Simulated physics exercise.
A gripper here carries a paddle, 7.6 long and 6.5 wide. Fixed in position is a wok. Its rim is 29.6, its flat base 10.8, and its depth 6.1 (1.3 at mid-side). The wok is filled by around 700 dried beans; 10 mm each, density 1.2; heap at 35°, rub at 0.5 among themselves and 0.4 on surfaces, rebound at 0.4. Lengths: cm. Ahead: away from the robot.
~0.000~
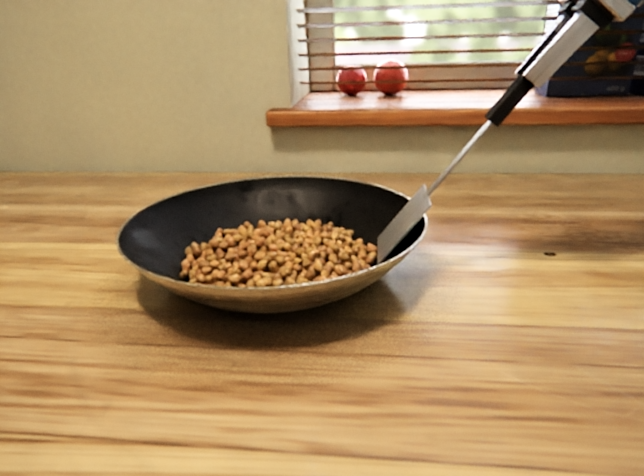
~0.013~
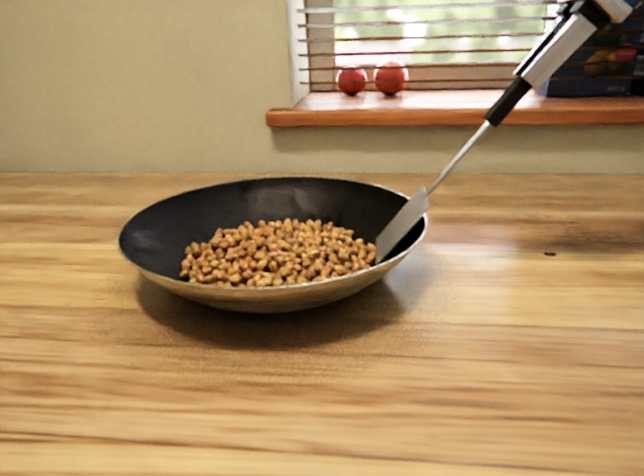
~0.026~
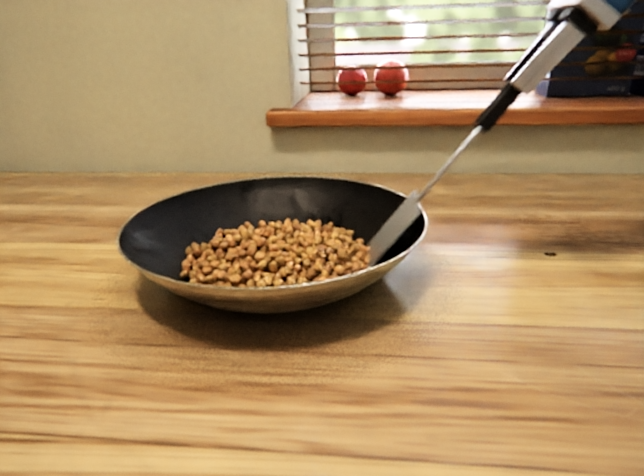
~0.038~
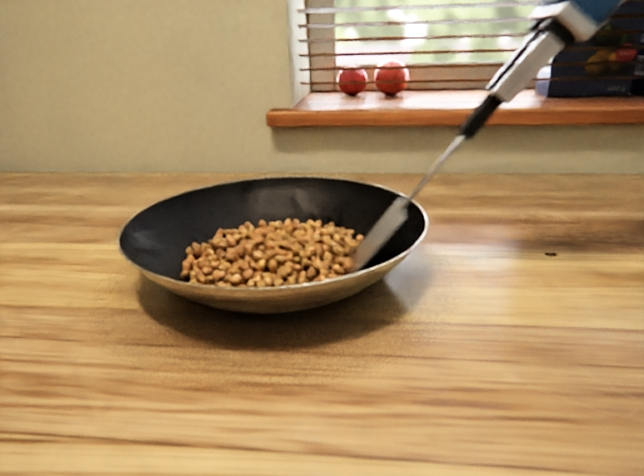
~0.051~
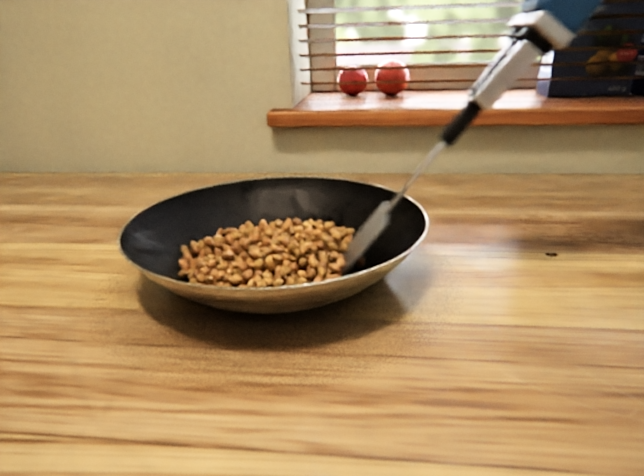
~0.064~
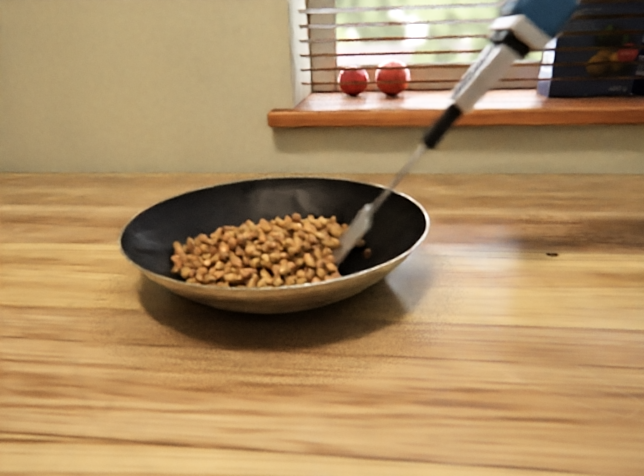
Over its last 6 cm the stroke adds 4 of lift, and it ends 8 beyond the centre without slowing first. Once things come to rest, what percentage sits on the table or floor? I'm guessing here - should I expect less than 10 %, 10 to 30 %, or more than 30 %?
You should expect 10 to 30 %.
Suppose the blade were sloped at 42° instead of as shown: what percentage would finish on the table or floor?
Result, estimated: 20 %.
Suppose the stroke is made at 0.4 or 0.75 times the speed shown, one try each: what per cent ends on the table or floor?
About 0 and 10 per cent.
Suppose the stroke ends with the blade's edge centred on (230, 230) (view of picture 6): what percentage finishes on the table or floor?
Around 10 percent.
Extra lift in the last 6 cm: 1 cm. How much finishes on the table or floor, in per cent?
Roughly 15 percent of it.
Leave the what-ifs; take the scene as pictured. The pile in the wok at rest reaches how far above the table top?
Near 6.0 centimetres high.
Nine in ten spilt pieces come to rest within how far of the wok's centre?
Radial distance: Approx. 60 cm.
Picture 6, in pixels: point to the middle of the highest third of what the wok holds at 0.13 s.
Centre: Roughly (232, 239) in the last picture.
After 0.10 s, sloping 53°, highest piece 5 above the table; 700 in the wok.
After 0.13 s, sloping 53°, highest piece 6 above the table; 700 in the wok.
After 0.34 s, sloping 53°, highest piece 15 above the table; 581 in the wok, 24 on the table or floor, 95 on the blade or in flight.
After 1.39 s, sloping 53°, highest piece 6 above the table; 581 in the wok, 119 on the table or floor.
In the end, 581 in the wok, 119 on the table or floor. That is 17 % on the table or floor.
